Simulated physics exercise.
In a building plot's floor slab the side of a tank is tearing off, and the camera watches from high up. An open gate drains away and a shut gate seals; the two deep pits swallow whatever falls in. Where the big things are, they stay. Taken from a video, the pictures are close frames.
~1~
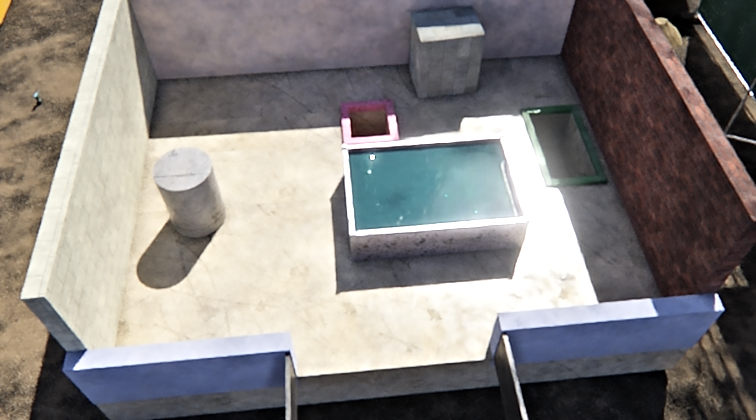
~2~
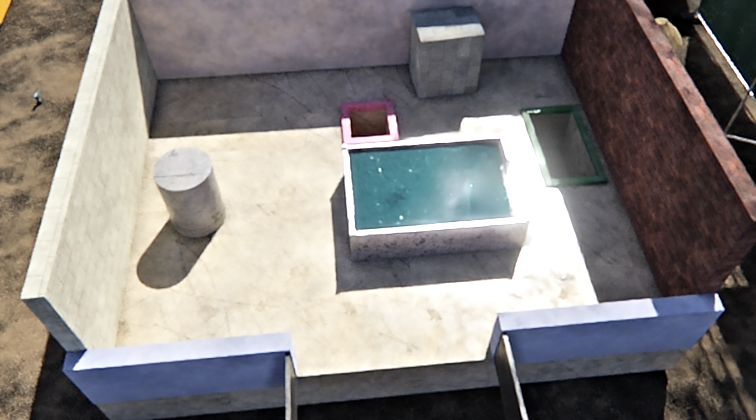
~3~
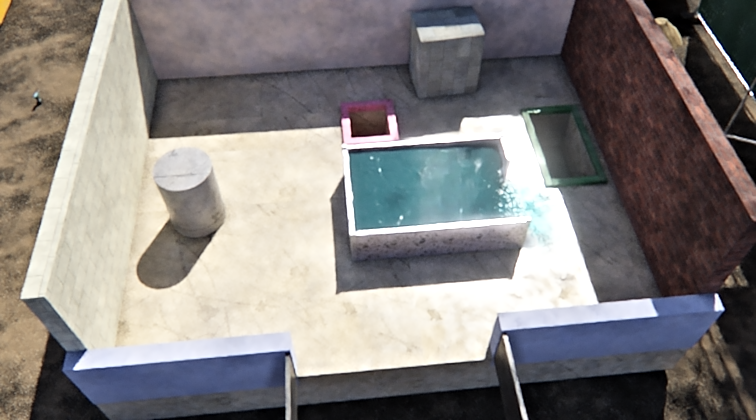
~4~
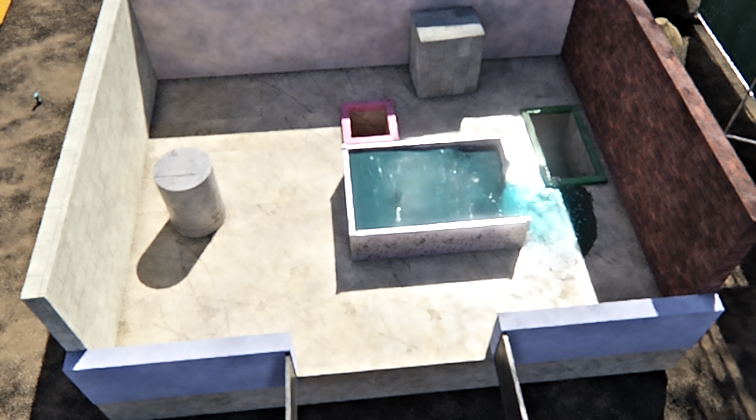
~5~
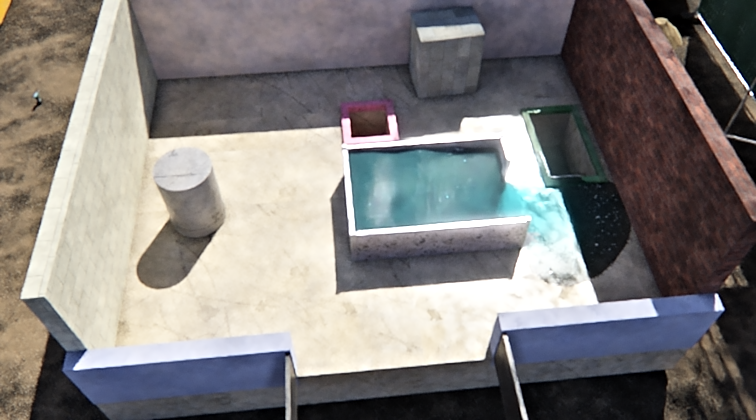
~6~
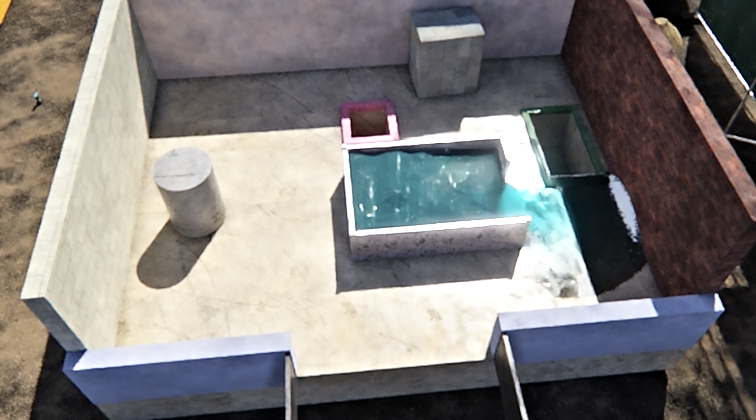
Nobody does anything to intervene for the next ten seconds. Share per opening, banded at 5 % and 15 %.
One by one: Gate: Five per cent up to fifteen. Pink pit: Smaller than five per cent. Green pit: Greater than fifteen per cent.
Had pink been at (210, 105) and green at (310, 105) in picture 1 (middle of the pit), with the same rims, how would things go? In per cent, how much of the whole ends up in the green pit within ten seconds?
Green: About 0 %.
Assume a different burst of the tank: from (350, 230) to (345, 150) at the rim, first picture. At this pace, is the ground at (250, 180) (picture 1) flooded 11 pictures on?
Submerged.
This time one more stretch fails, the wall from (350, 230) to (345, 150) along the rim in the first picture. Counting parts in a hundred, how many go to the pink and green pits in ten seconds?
Parts in a hundred: Pink 0, green 0.
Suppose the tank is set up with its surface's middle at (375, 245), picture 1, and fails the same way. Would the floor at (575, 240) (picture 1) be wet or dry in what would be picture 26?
There: Awash.
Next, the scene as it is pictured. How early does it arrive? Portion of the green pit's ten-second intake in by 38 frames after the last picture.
Estimate: Roughly 85 %.
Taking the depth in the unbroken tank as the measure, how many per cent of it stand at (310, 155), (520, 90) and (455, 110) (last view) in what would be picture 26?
First 0, next 0, last 0 in a hundred.
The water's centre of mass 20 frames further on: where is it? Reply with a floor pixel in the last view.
I'd say around (501, 231).
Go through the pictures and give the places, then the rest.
The first picture shows still water in the water tank at (432, 185).
In the second picture, the front is at a hidden place, out from the gap at (511, 208).
In the third picture, water pours out at (511, 208) and has run to (540, 182).
In the fourth picture, water pours out at (511, 208) and has run to (583, 194).
In the fifth picture, the front is at (620, 198), out from the gap at (511, 209).
In the sixth picture, the front is at (643, 253), out from the gap at (511, 208).
A moment on, water covers 15 % of the floor; the gate 0 %, the pink pit 0 %, the green pit 2 %.
Next, water covers 15 % of the floor; the gate 0 %, the pink pit 0 %, the green pit 5 %.
Then, water covers 30 % of the floor; the gate 0 %, the pink pit 0 %, the green pit 12 %.
Later, water covers 55 % of the floor; the gate 3 %, the pink pit 0 %, the green pit 17 %.
In the end, water covers 75 % of the floor; the gate 7 %, the pink pit 0 %, the green pit 20 %.
